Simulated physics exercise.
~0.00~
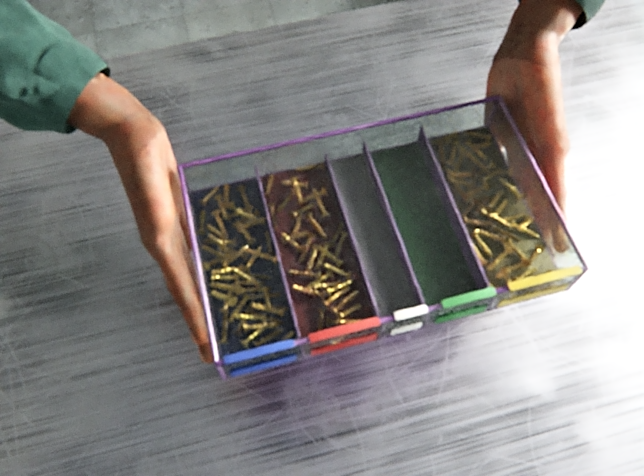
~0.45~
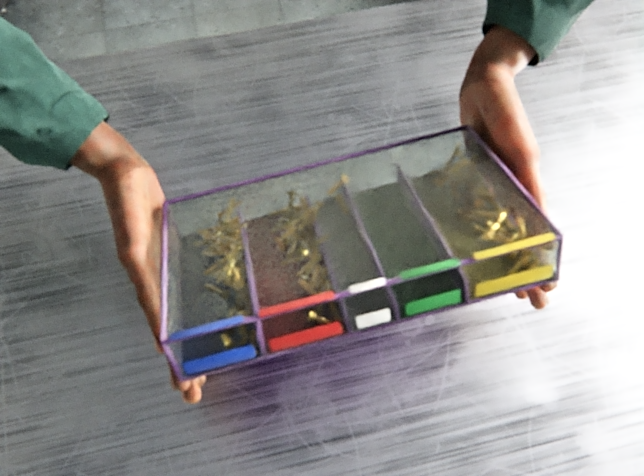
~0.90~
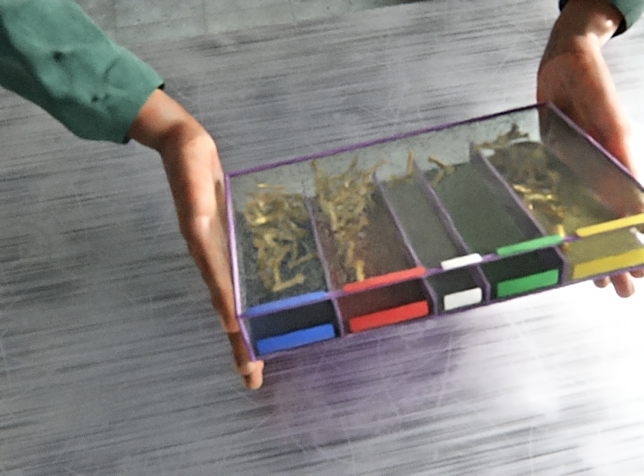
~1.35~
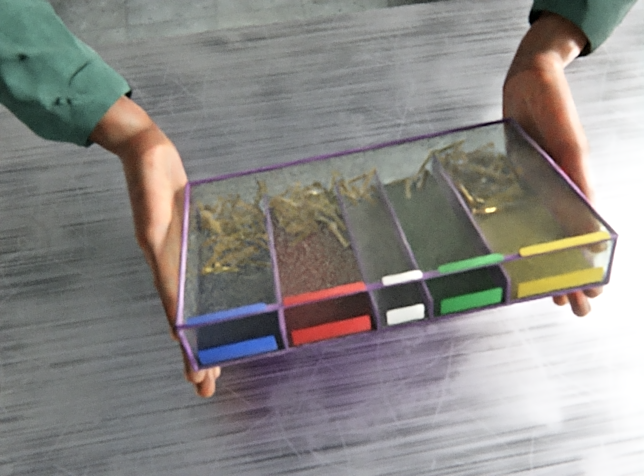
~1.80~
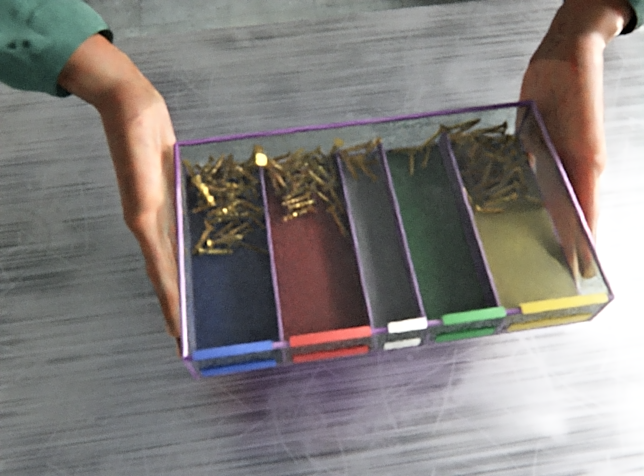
A clear lidded box of brass-coloured screws was tipped and shaken from side to side by two hands, sending the screws toward its far edge, then levelled again, with most still in the blue, red and yellow sections and a few in white and green.
